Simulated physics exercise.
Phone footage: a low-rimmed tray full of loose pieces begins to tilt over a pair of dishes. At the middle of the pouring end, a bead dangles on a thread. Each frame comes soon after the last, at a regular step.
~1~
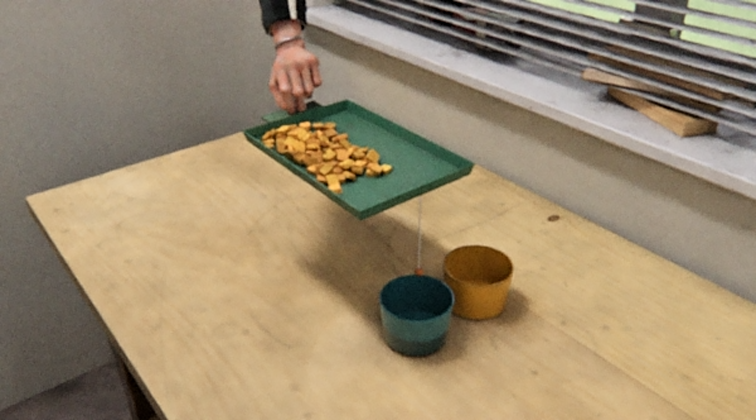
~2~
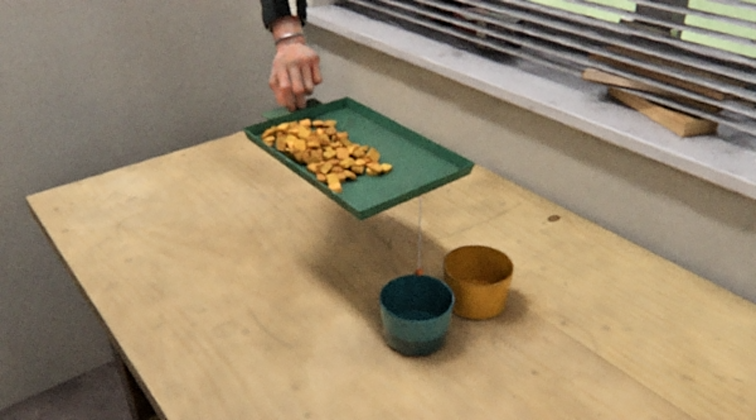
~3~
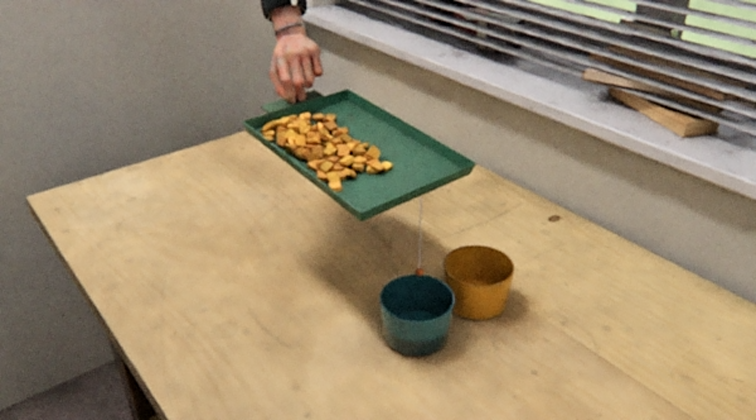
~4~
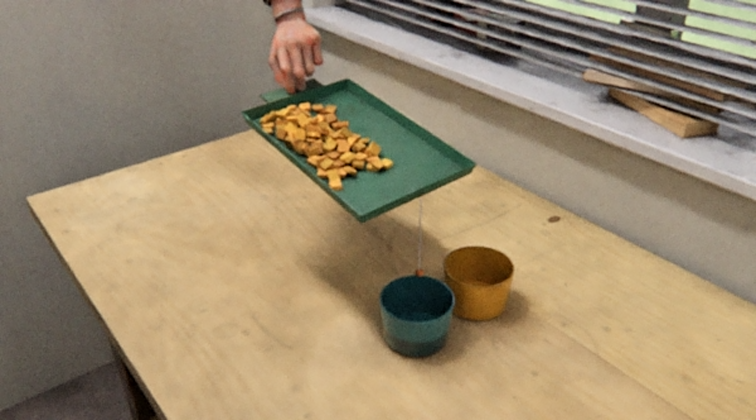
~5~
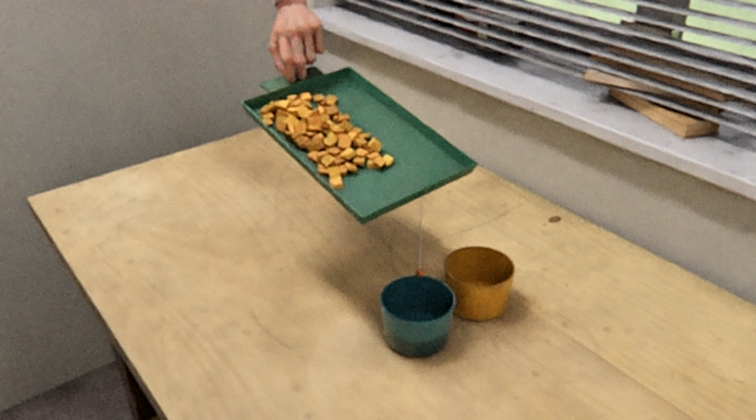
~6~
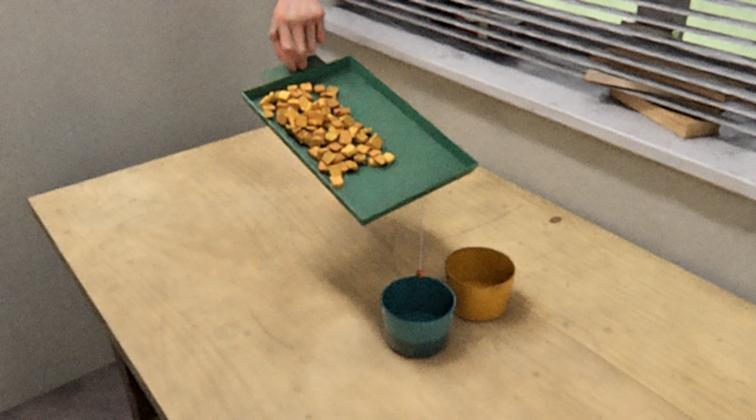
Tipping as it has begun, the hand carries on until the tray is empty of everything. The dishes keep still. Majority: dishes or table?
Table.
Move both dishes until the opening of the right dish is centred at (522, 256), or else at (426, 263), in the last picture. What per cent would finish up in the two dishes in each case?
Roughly 10 per cent, and 10 per cent.
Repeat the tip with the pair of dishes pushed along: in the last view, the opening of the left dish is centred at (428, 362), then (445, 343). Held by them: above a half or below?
The first time it's lower than half, the second time lower than half.
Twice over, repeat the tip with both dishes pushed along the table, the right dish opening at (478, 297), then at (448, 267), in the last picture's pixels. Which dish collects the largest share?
Well, the first go goes to the leftmost dish, and the second to the leftmost dish.
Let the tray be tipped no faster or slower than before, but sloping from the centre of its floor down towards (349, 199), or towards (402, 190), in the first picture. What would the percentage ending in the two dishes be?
That comes to 10 per cent the first time and 50 per cent the second.
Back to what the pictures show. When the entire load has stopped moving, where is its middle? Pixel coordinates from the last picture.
Near (398, 358), more or less.
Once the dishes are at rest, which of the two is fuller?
Fuller at the end: The leftward one.
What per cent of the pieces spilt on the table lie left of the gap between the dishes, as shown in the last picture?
Close to 80 %.
Soon after the last picture, tray tipped steeply; nearly all on the tray; a small part in the air.
A little later, tray tipped right over; about a quarter on the tray; about a quarter in the left dish; about half outside both; a small part in the air.
Later still, tray tipped past a quarter turn; about a third in the left dish; about two thirds outside both.
At rest, tray tipped past a quarter turn; about a third in the left dish; none in the right dish; about two thirds outside both.
